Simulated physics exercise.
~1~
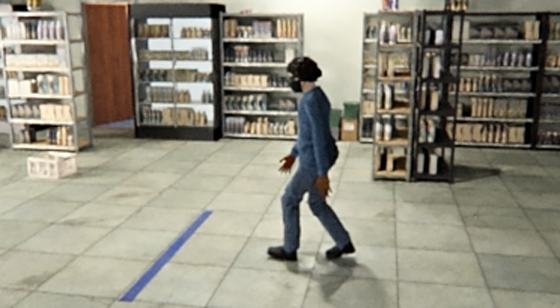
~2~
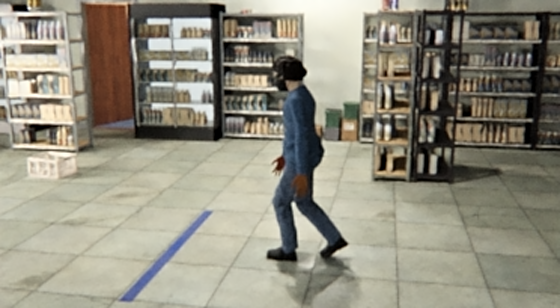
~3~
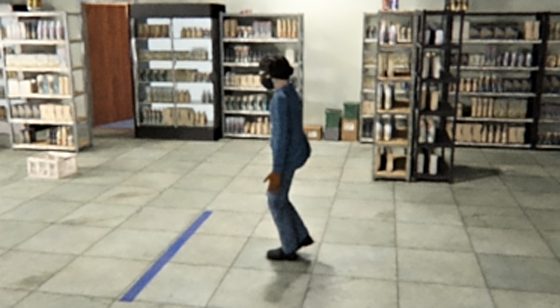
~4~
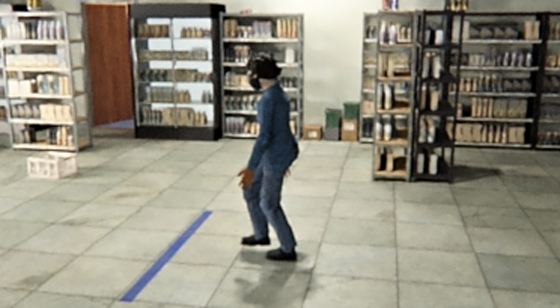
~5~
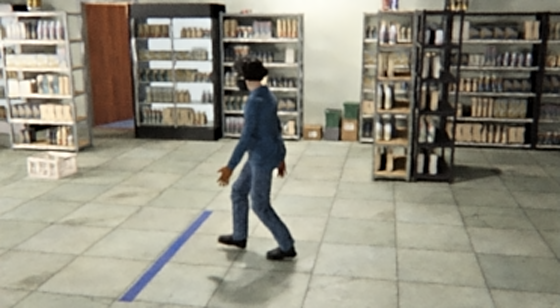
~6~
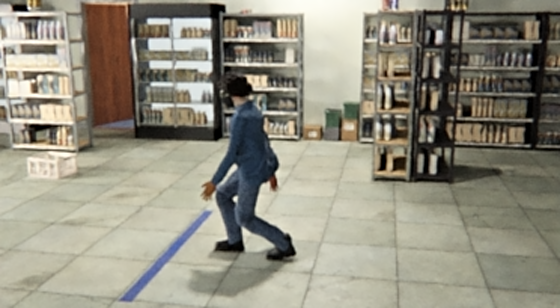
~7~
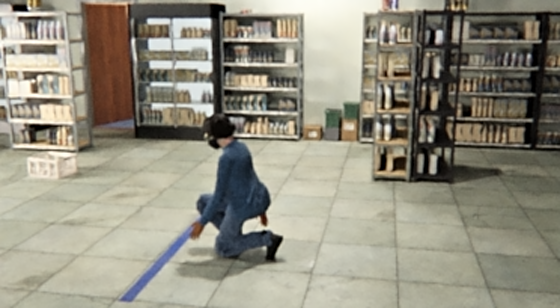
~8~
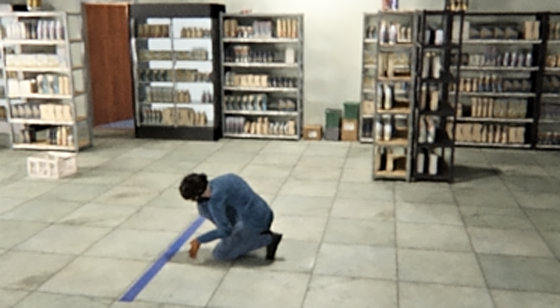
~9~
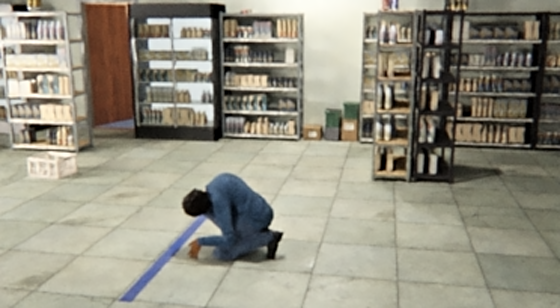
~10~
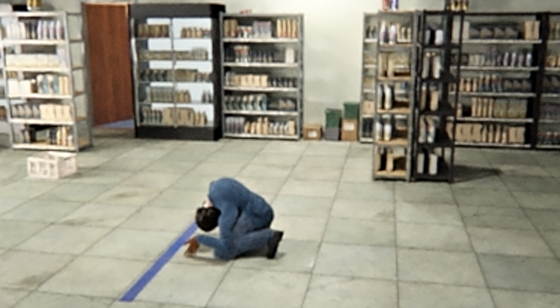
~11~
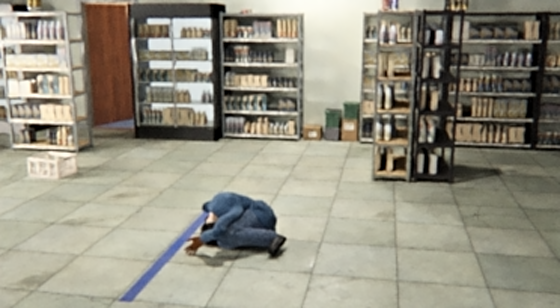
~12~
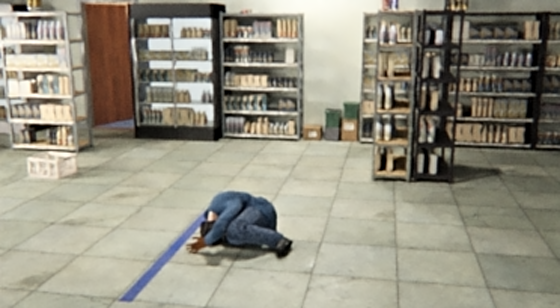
A room with pale tiled flooring is seen from a raised, still viewpoint, with metal shelves of goods along the back, a dark lit cabinet and a brown door at left, and a strip of blue tape on the floor. A dark-haired person in blue clothes walks leftward toward the tape, arms slightly out. Nearing it, the person bends the knees and sinks to a kneel. The torso then folds forward, head dropping and hands low near the floor. Finally the person lies curled on the tiles, head, chest and hips all short of the tape.
